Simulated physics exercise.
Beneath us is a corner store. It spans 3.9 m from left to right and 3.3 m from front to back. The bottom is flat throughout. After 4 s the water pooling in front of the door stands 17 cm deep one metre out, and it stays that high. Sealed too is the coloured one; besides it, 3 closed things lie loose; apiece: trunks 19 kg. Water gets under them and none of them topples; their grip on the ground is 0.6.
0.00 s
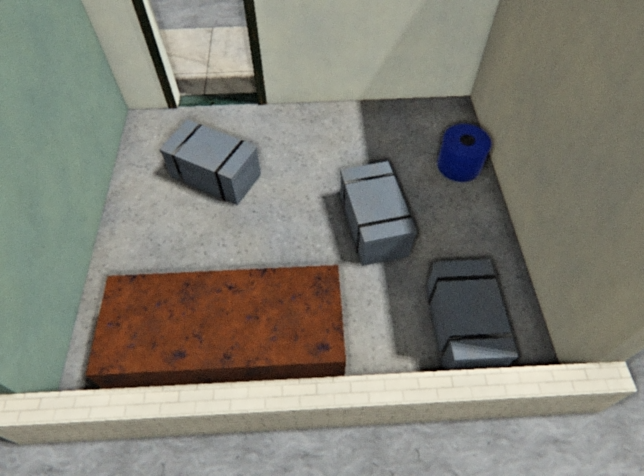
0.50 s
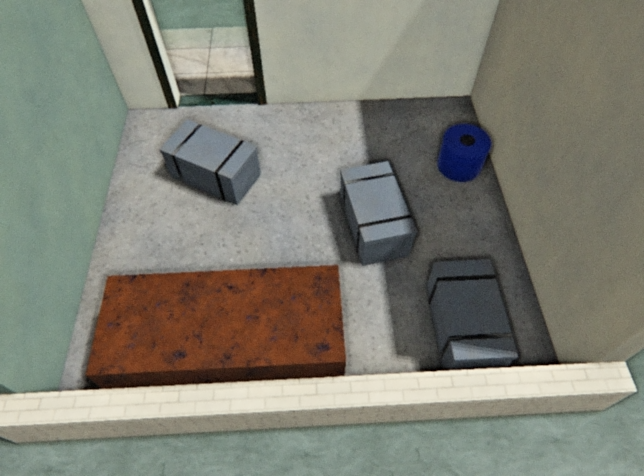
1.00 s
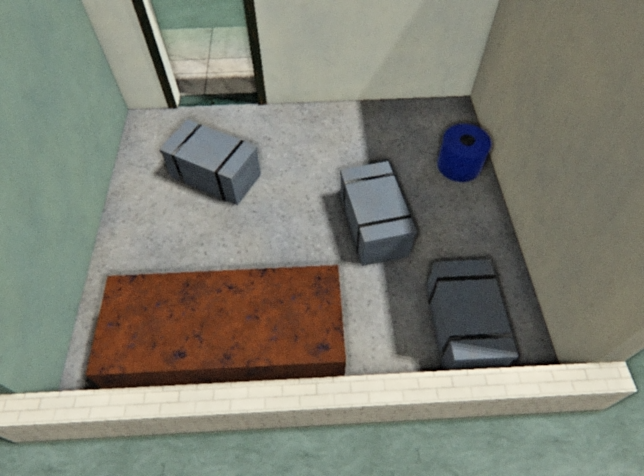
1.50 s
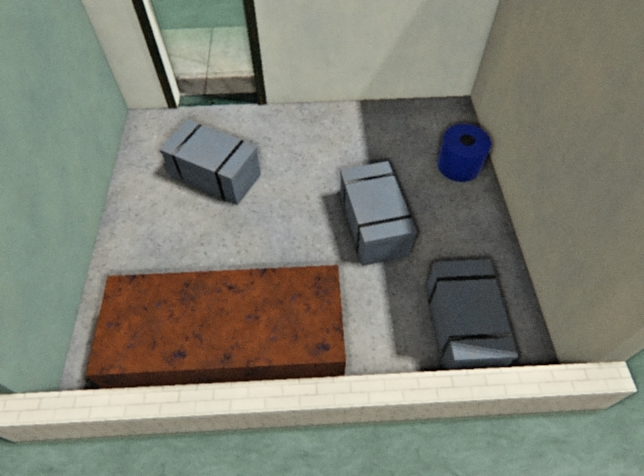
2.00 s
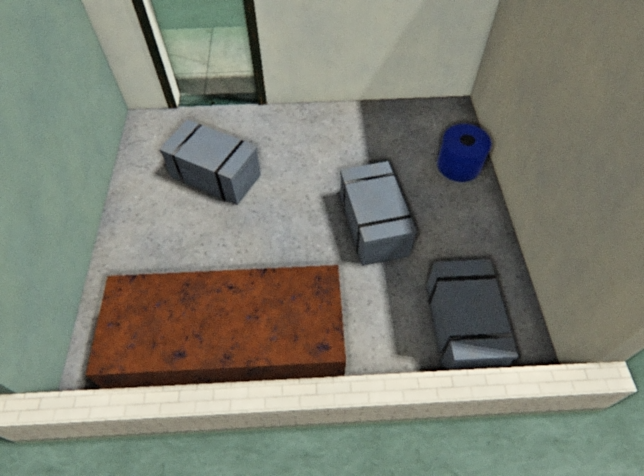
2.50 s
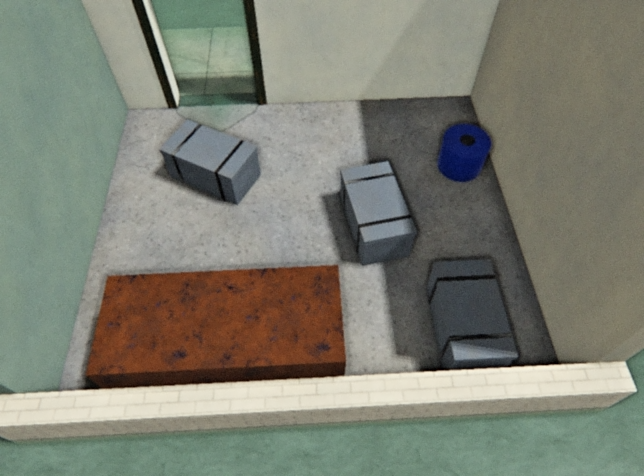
In a small corner store, greenish water spreads outside and begins creeping in through the doorway.
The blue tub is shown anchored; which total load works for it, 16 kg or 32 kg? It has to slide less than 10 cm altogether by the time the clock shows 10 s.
It stays in place with either.
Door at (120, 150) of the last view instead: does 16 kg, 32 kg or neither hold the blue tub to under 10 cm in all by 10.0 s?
Under that change the small mass suffices.
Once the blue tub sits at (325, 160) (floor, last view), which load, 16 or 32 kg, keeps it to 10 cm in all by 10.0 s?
So both weights work.
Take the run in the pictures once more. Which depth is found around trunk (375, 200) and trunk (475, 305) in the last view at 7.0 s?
Around 3 cm and 2 cm.
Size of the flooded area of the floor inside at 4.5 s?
Close to 3.5 m2, I'd say.
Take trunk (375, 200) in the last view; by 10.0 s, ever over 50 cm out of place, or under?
I'd say it falls below.
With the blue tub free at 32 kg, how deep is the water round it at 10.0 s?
Close to 3 cm deep.
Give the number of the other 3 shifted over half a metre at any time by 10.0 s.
Result: 1.
After 3.5 s the blue tub would be 0 cm from its start with 16 kg and 0 cm from its start with 32 kg; 0 cm of water round it then.
After 4.5 s the blue tub would be 0 cm from its start with 16 kg and 0 cm from its start with 32 kg; 0 cm of water round it then.
After 7.0 s the blue tub would be 0 cm from its start with 16 kg and 0 cm from its start with 32 kg; 1 cm of water round it then.
After 10.0 s the blue tub would be 0 cm from its start with 16 kg and 0 cm from its start with 32 kg; 3 cm of water round it then.
